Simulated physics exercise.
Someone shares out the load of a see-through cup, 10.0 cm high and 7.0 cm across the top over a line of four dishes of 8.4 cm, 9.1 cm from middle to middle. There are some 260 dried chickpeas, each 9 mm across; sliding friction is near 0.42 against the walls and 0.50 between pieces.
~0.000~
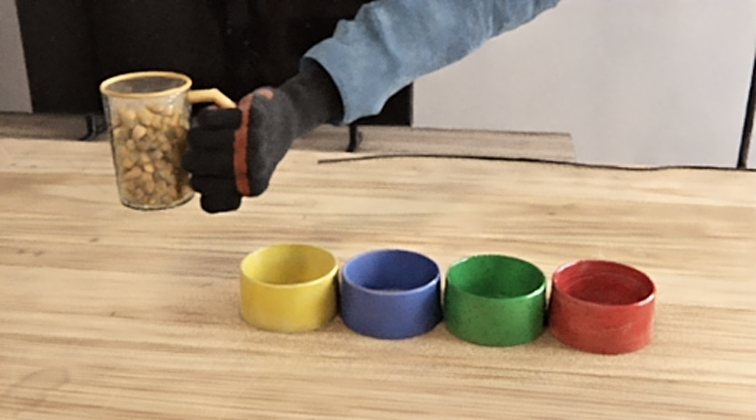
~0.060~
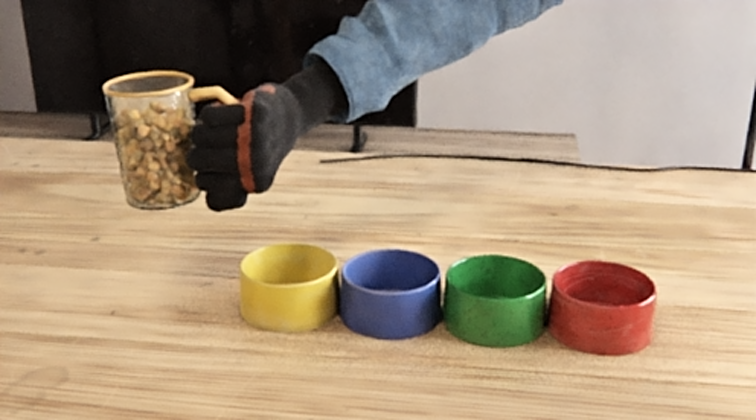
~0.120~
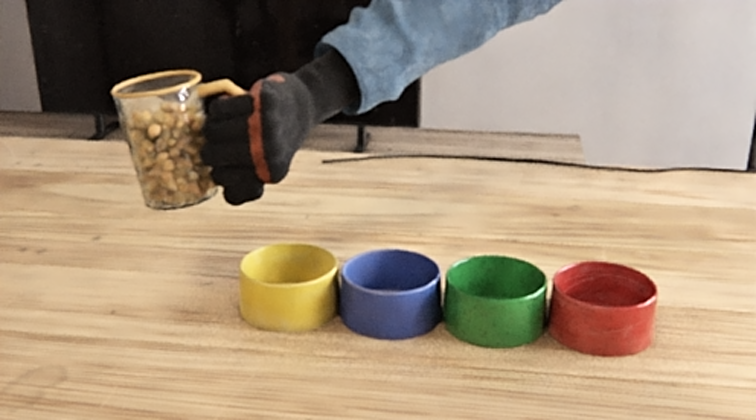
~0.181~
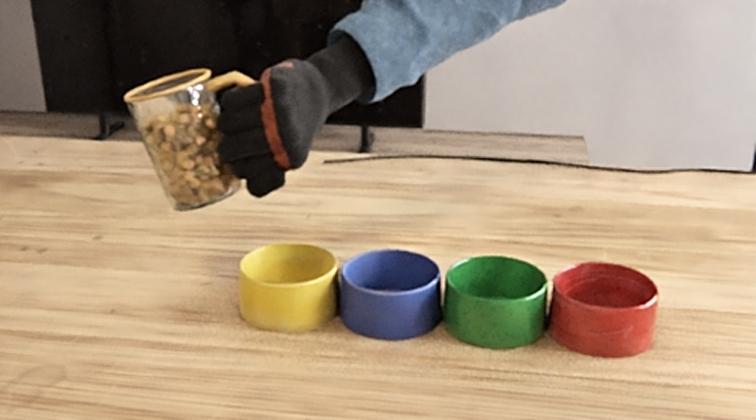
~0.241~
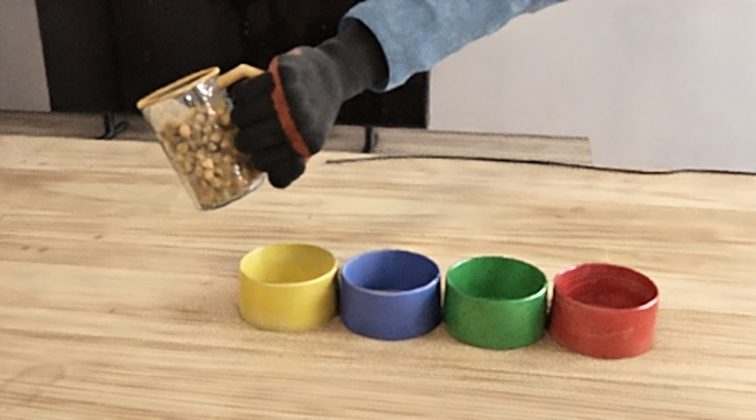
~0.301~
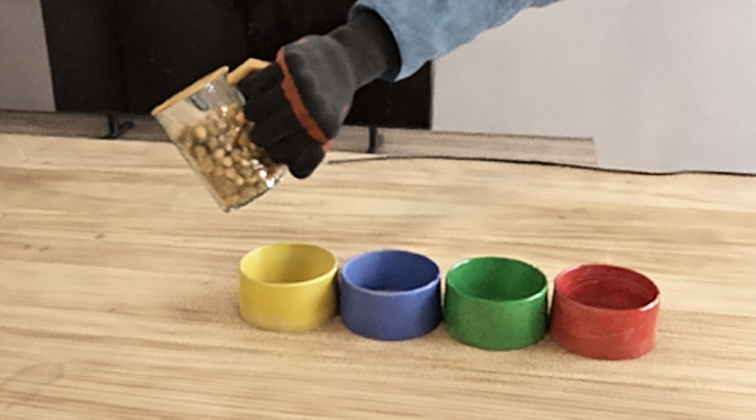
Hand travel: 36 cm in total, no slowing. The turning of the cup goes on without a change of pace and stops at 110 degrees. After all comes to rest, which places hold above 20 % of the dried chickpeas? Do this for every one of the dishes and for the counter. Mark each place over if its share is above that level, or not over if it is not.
Red: Not over, blue: Over, green: Over, yellow: Not over, counter: Not over.
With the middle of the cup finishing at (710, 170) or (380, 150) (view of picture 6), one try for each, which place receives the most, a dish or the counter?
The biggest share goes to blue first, then to yellow.
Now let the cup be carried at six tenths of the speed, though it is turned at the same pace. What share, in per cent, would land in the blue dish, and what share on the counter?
Blue: 20; counter: 10.
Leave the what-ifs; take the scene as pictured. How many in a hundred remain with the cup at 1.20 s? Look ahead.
Around 55 per cent of the load.
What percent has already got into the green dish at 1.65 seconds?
30 %.
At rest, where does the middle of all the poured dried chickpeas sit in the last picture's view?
Roughly pixel (459, 303).
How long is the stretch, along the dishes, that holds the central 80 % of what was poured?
That stretch comes to around 12 cm.
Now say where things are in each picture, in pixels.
In the first frame, cup at (152, 142), tilt 0 degrees, lip at (106, 83), moved 0.0 cm; middle of the pieces at (160, 154); yellow dish at (289, 264); blue dish at (391, 270); green dish at (496, 276); red dish at (603, 283).
In the second frame, cup at (156, 141), tilt 2 degrees, lip at (109, 84), moved 0.4 cm; middle of the pieces at (164, 153).
In the third frame, cup at (170, 141), tilt 8 degrees, lip at (117, 88), moved 1.6 cm; middle of the pieces at (179, 152).
In the fourth frame, cup at (188, 141), tilt 15 degrees, lip at (130, 94), moved 3.1 cm; middle of the pieces at (198, 152).
In the fifth frame, cup at (205, 141), tilt 23 degrees, lip at (143, 102), moved 4.7 cm; middle of the pieces at (217, 151).
In the sixth frame, cup at (223, 142), tilt 31 degrees, lip at (157, 110), moved 6.3 cm; middle of the pieces at (235, 150); yellow dish at (289, 263); blue dish at (391, 271); green dish at (497, 279); red dish at (607, 287). Its pace works out near 125 degrees a second; the hand travels 26 cm a second.
After 0.84 s, tilt 99 degrees; cup holds 100 %.
After 1.20 s, tilt 110 degrees; cup holds 55 %, blue 35 %.
Then, at 1.65 s, tilt 110 degrees; cup holds 20 %, blue 45 %, green 30 %.
In the end, at 2.9 s, red 0 %, blue 45 %, green 50 %, yellow 0 %, counter 5 %.
